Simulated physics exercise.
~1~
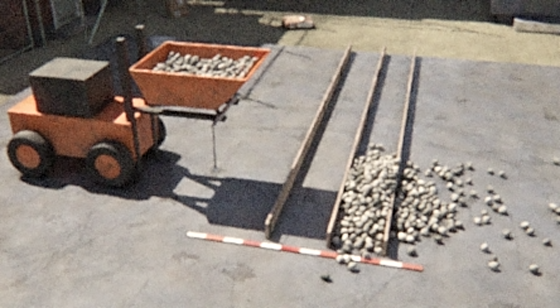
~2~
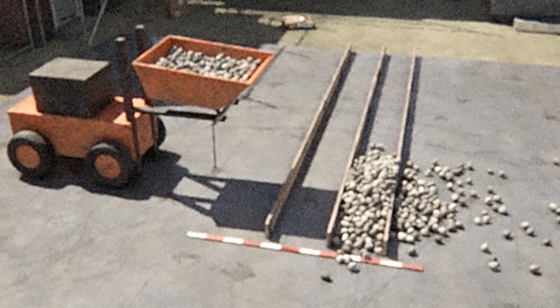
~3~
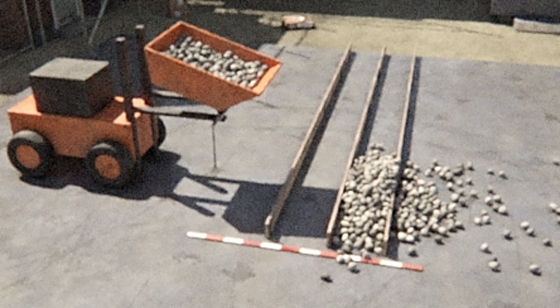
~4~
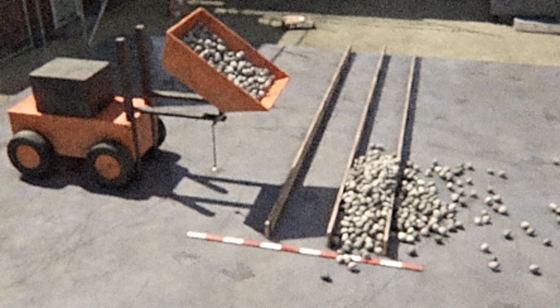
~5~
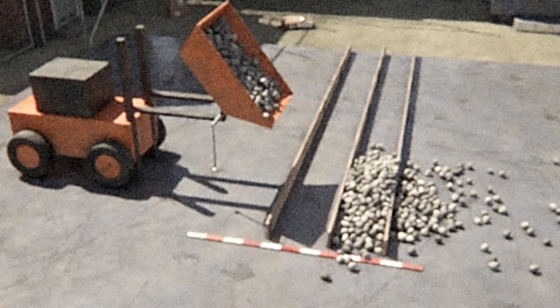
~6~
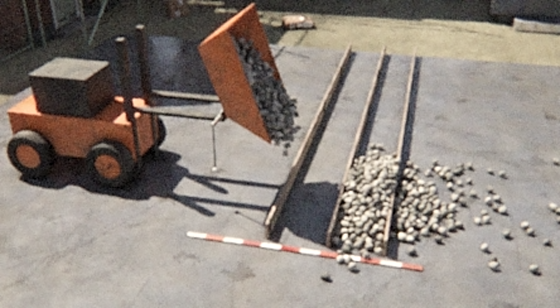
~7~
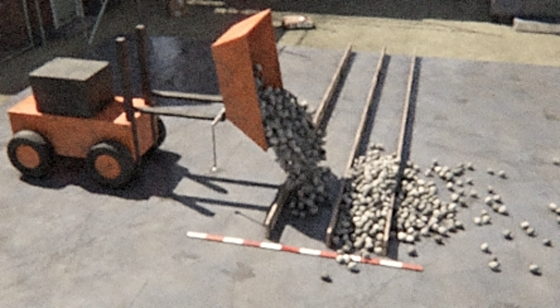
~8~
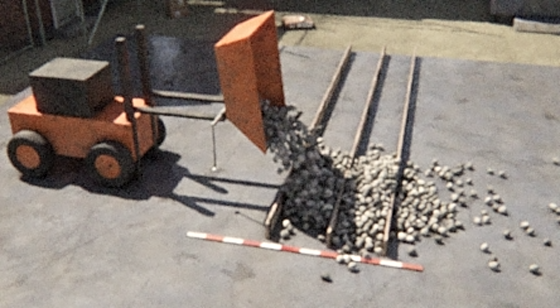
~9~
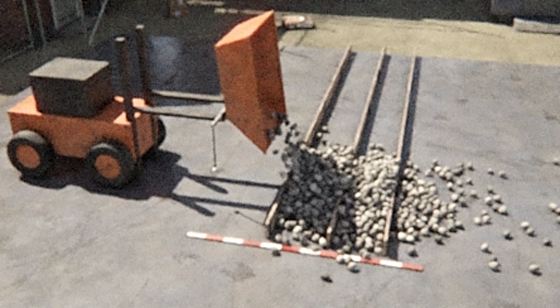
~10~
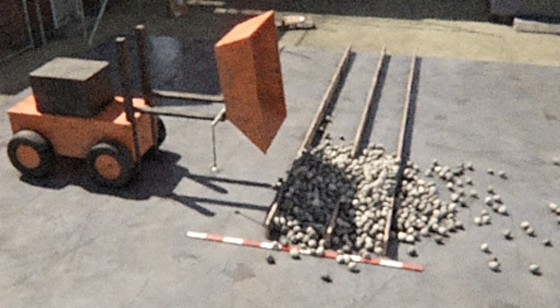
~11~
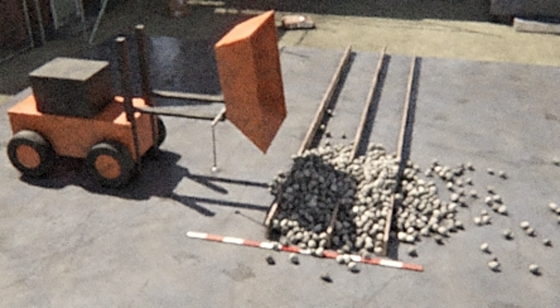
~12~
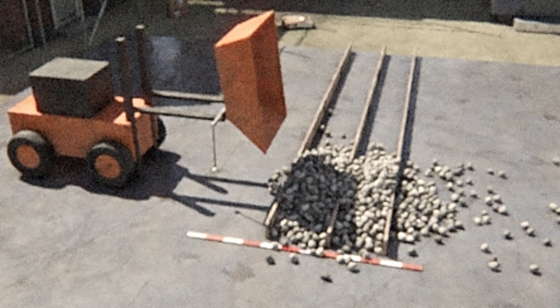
An orange loader beside three planks and a loose pile of stones gradually tipped its raised skip to the right until the stones poured out, mostly landing between the first two planks against the earlier pile, and the empty skip stayed steeply tilted.
